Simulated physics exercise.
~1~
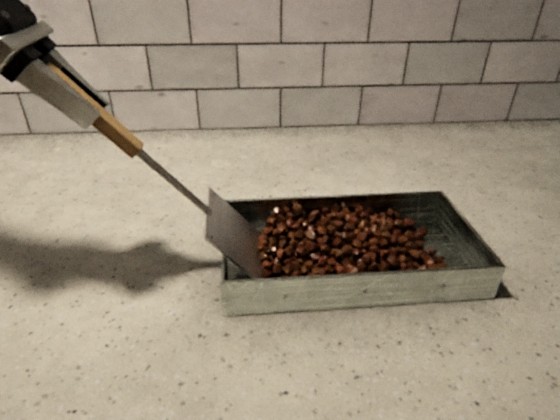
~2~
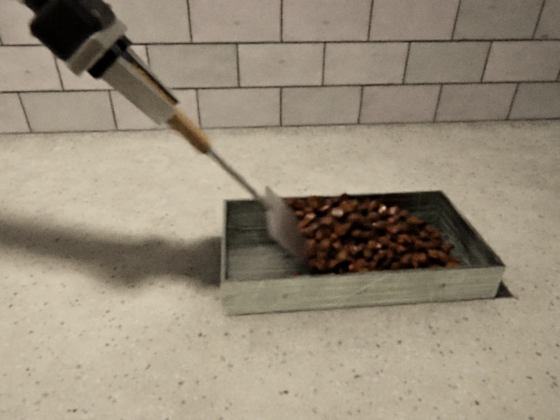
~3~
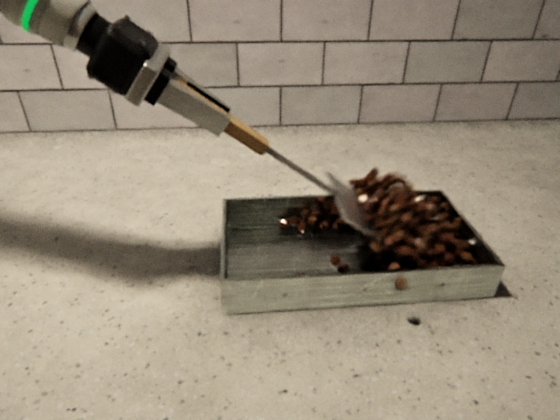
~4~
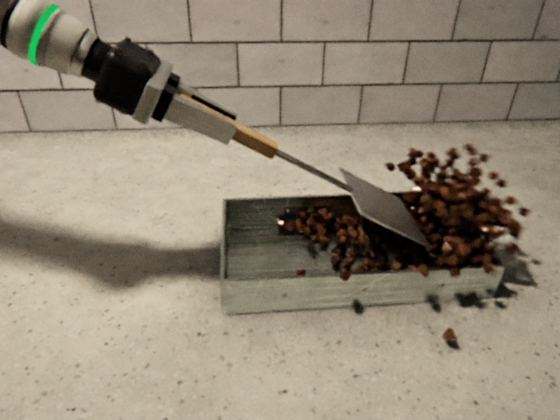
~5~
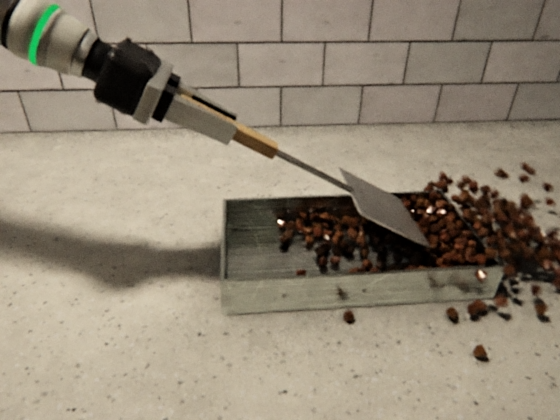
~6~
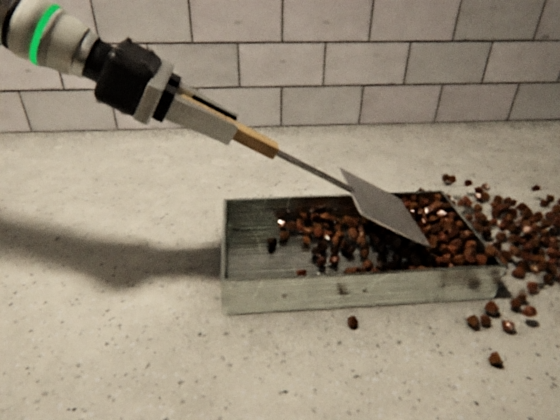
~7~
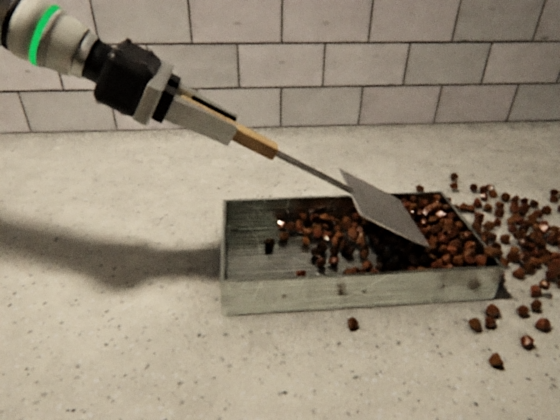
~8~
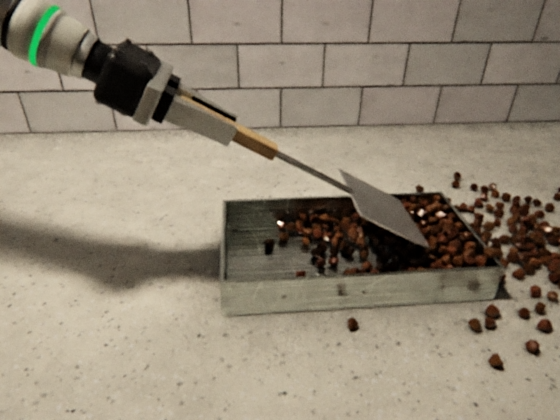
At the start, a robot arm holds a spatula at the left end of a shallow metal tin, where a heap of small brown pellets lies on a pale speckled table top. The blade sweeps right through the tin, pushing the pellets ahead of it into a steeper pile. Near the right end the blade tilts flatter and stops, and many pellets fly up and over the rim. They scatter across the table to the right and in front, while the tin stays in place. At the end, the spatula rests still above the pellets left in the tin, with a good share lying outside.
